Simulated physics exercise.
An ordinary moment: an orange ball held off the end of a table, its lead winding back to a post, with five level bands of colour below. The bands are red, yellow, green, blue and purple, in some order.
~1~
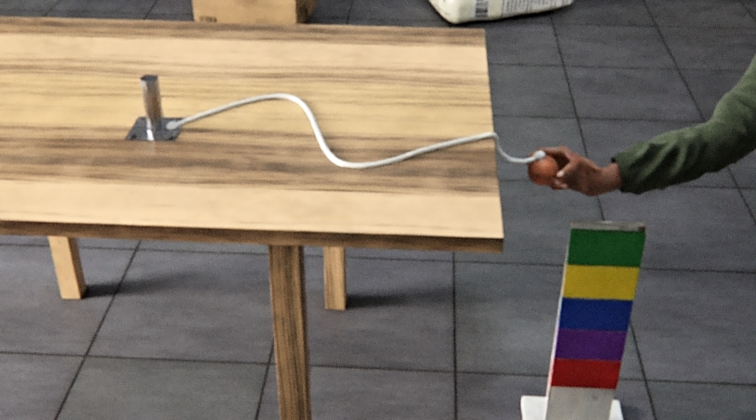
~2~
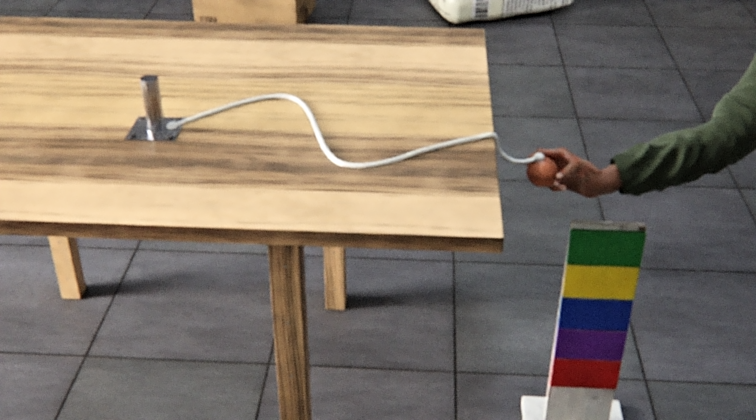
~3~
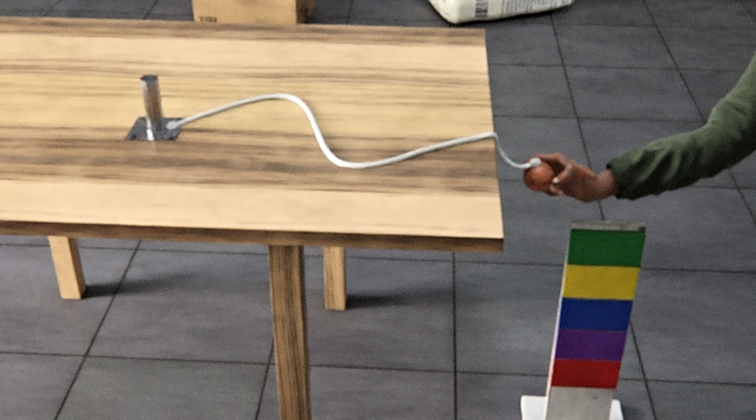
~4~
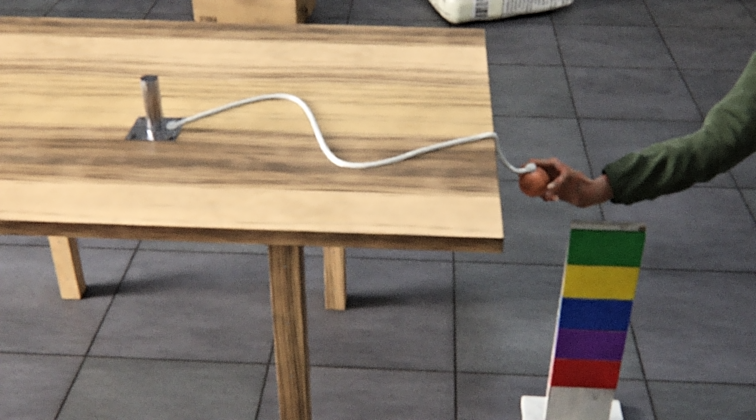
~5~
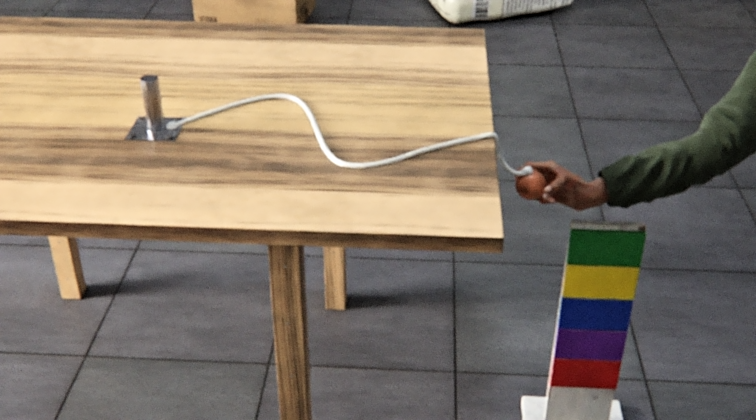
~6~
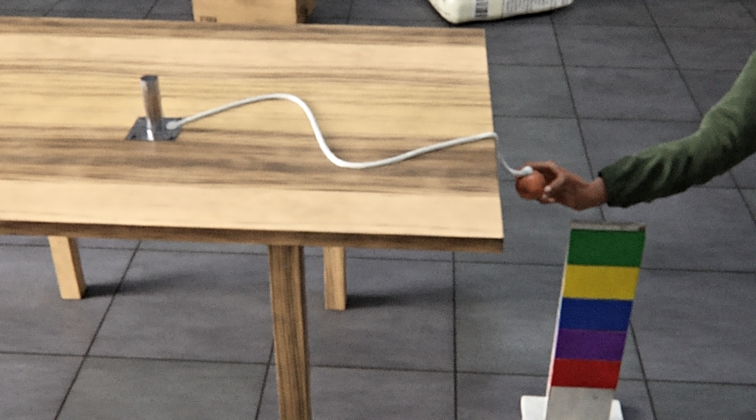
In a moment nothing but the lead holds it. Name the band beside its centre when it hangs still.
At blue.
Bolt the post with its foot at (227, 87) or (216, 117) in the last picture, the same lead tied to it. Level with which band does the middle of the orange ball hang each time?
One after the other, purple; purple.
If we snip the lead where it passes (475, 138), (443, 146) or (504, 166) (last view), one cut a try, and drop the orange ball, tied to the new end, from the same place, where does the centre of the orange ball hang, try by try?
Near (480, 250), (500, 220) and (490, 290).
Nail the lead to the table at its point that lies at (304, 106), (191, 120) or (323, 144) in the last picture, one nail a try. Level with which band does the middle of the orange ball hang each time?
One after the other, yellow; blue; green.
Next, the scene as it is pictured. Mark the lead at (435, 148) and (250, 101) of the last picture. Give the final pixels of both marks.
About (492, 194), and the other about (265, 129).
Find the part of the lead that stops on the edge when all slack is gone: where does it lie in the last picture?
At (373, 165), roughly.
Soon after, ball near (477, 299); level with blue.
Then, ball near (487, 302); level with blue.
At rest, ball near (488, 307); level with blue. Its centre hangs level with the blue band.
